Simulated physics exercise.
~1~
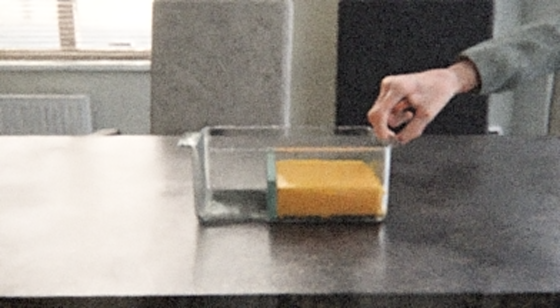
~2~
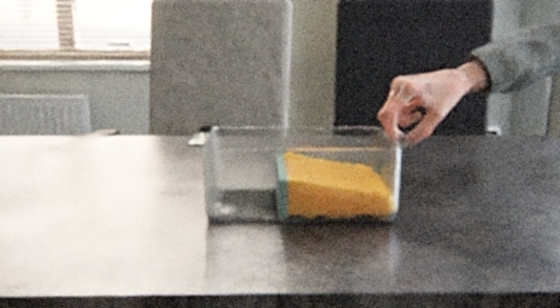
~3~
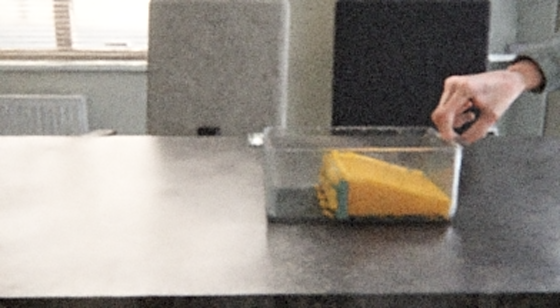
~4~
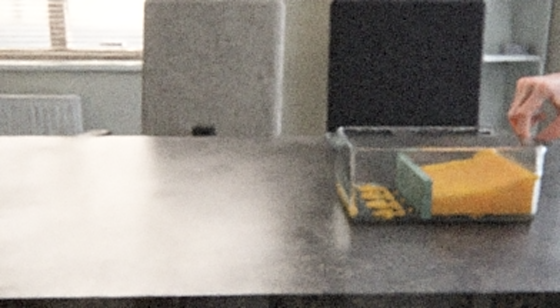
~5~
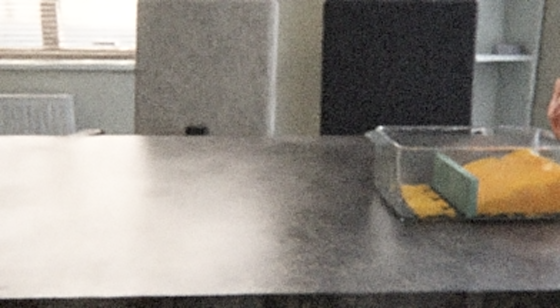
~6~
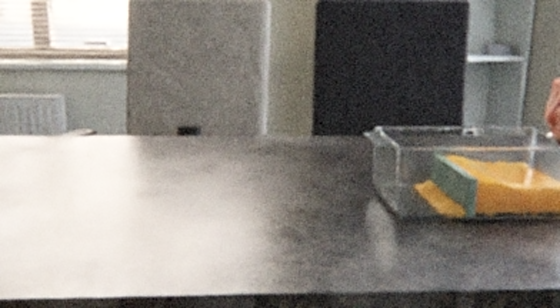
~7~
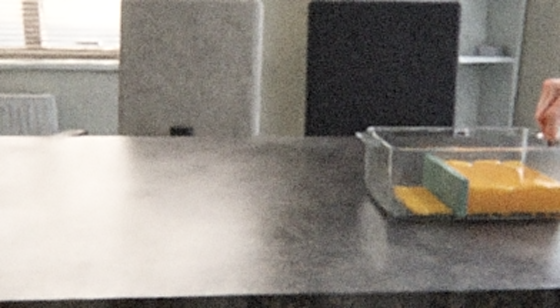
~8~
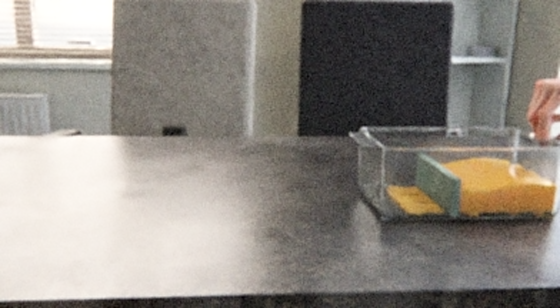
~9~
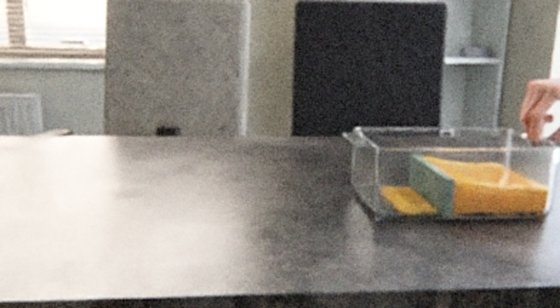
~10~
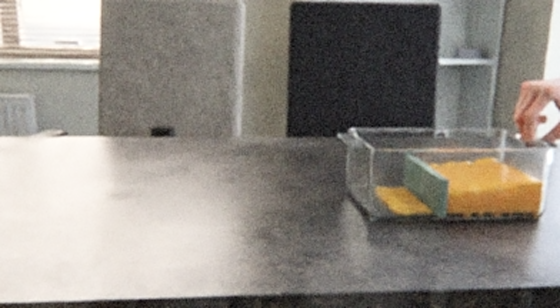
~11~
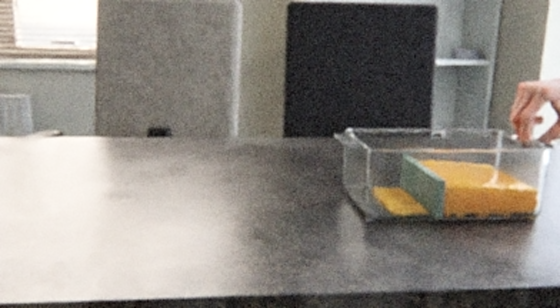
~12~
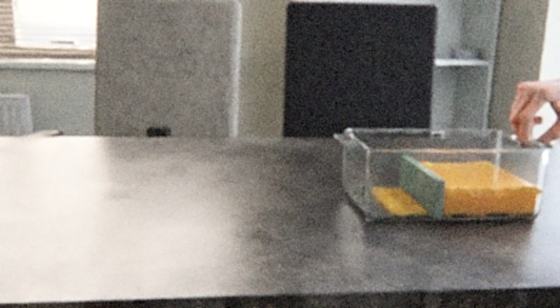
On a table, a hand pulls a clear divided tub right, slopping some orange liquid left.
